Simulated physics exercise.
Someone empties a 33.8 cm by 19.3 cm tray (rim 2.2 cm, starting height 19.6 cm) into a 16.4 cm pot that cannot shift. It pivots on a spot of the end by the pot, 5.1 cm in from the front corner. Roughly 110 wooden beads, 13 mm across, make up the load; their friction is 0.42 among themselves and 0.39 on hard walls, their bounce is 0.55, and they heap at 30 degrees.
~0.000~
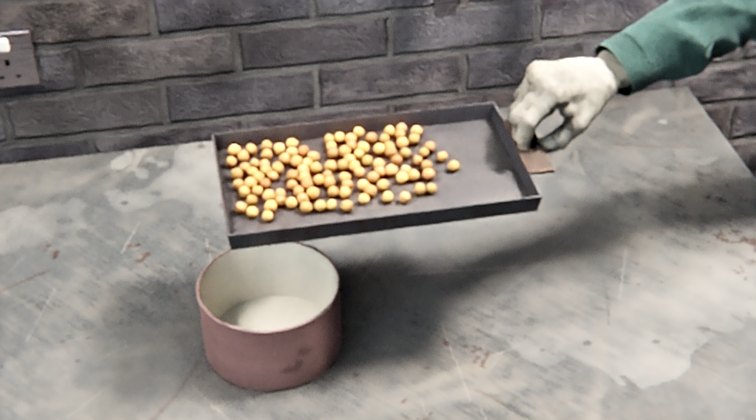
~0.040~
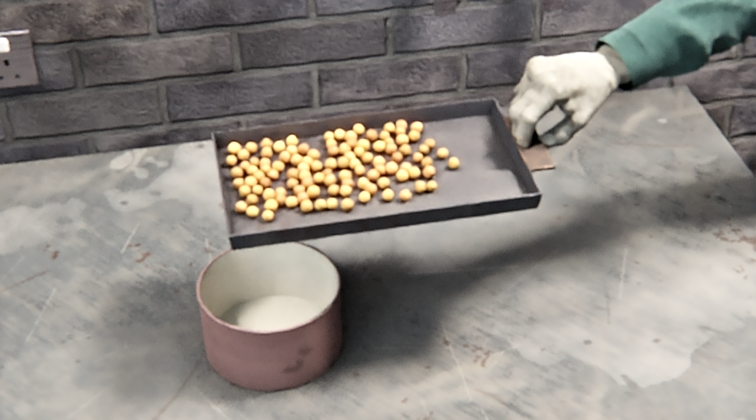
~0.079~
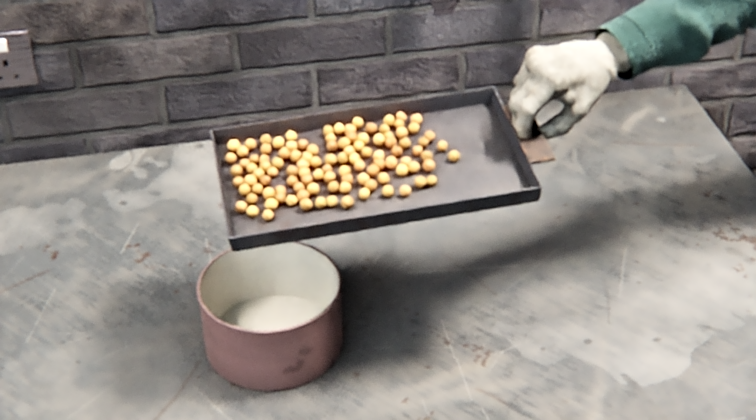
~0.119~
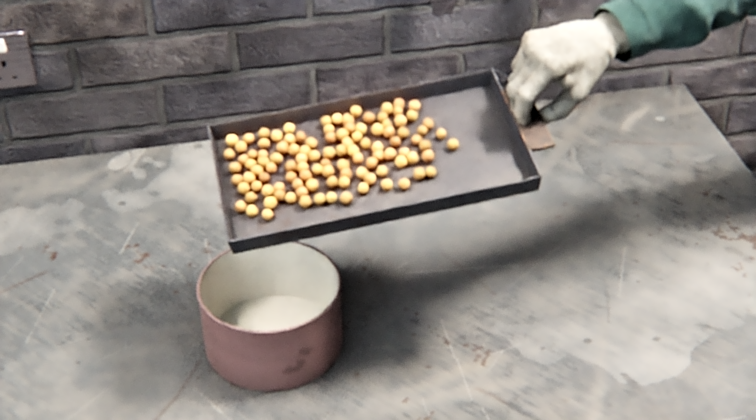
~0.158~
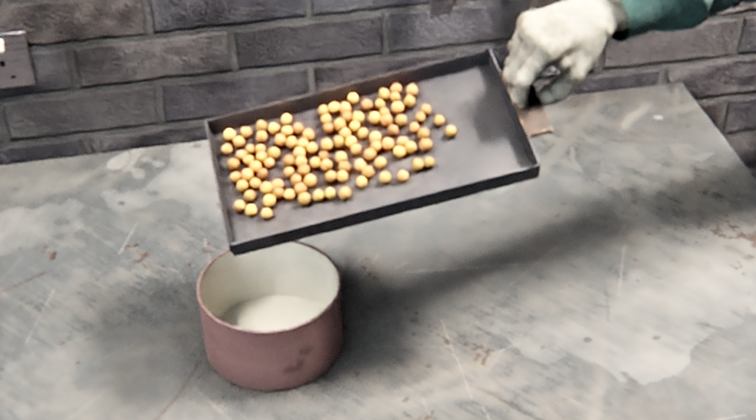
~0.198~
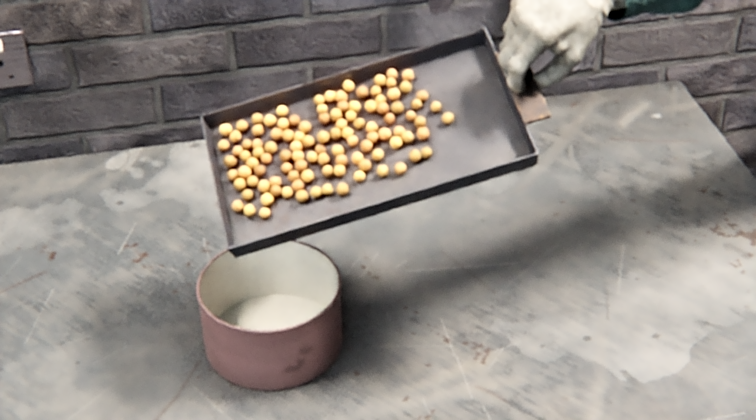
Gloved hand in a green sleeve raising the right end of a dark tray of yellowish beads, tilting it above a reddish pot.
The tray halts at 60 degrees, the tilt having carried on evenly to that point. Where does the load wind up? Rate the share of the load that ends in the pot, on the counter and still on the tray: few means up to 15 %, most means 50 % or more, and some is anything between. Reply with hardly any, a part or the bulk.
Pot: Hardly any; counter: A part; tray: The bulk.
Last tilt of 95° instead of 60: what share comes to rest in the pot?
Roughly 15 %.
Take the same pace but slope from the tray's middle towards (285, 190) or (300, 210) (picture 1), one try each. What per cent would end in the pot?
Roughly 0 per cent on the first try and 0 per cent on the second.
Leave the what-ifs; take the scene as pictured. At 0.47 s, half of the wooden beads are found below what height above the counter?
The halfway mark is near 24 cm.
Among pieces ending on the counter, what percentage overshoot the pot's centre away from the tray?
Share: Close to 80 %.
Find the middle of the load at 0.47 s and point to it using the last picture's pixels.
Look about (274, 185) in the last view.
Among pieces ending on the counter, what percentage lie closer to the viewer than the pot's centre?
90 %.
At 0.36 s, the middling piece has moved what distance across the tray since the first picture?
About 3 cm.
After 0.36 s, tilt 41 degrees; the tray holds 100 %, the pot 0 %.
Then, at 0.47 s, tilt 56 degrees; the tray holds 100 %, the pot 0 %.
After 0.70 s, tilt 60 degrees; the tray holds 85 %, the pot 0 %.
In the end, at 2.0 s, pot 0 %, counter 30 %, tray 70 %.
